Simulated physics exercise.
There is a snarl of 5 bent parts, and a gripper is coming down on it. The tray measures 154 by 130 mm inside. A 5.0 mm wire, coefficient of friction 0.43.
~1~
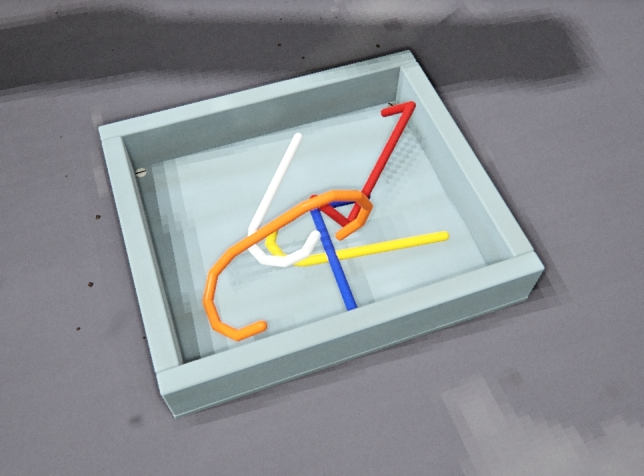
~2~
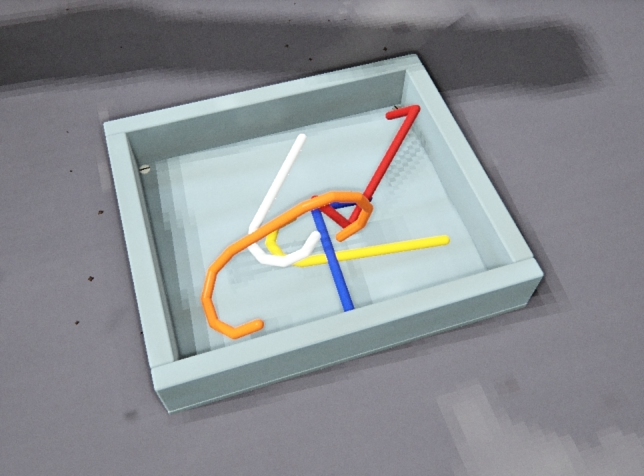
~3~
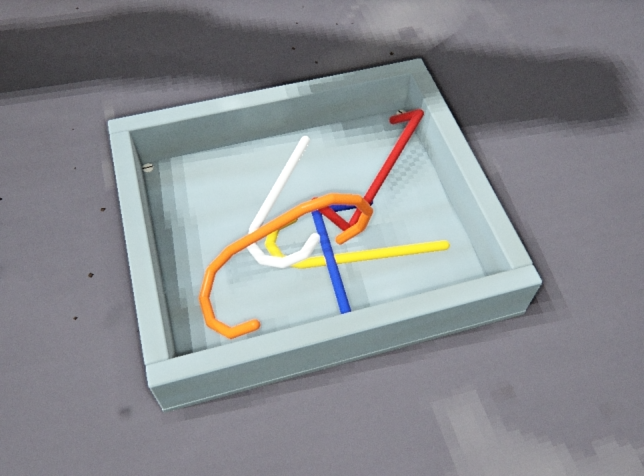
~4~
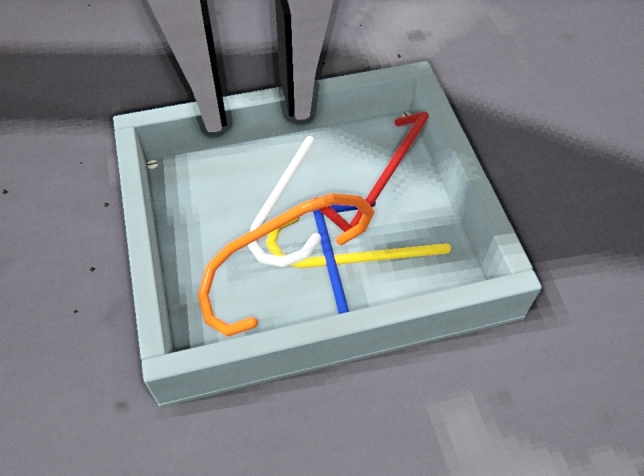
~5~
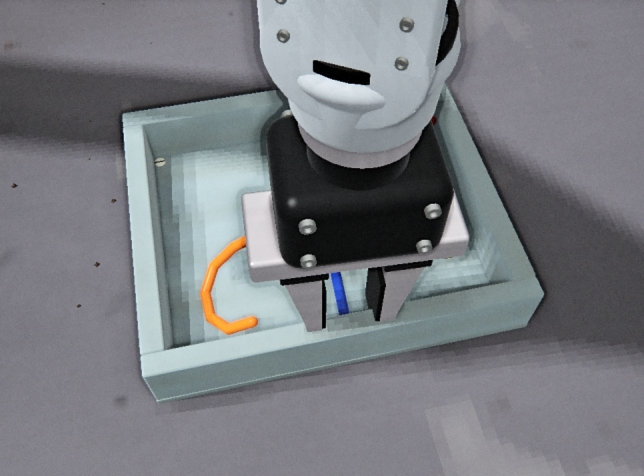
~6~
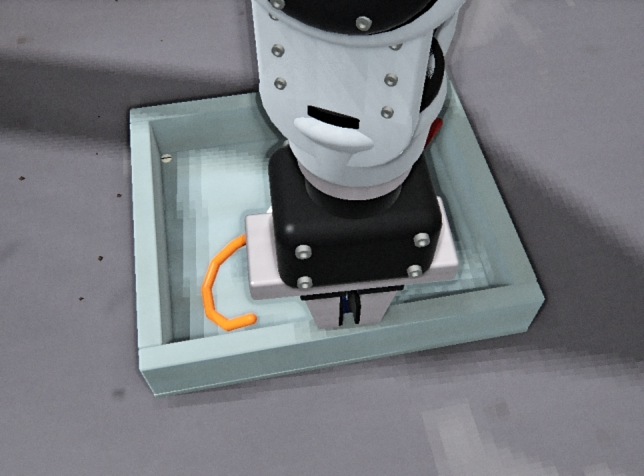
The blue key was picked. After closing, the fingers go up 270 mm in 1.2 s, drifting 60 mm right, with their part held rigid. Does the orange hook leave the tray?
Yes - it gets hoisted as well.
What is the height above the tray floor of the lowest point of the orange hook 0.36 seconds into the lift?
0 mm.
Then, 0.36 s into the lift, lowest point more than 20 mm over the tray floor, blue key 58 mm.
Then, 0.66 s into the lift, lowest point more than 20 mm over the tray floor, blue key 159 mm, orange hook 83 mm.
Then, 1.20 s into the lift, lowest point more than 20 mm over the tray floor, blue key 272 mm, orange hook 194 mm.
Finally, hanging blue key 272 mm, orange hook 193 mm; the other 3 are down.
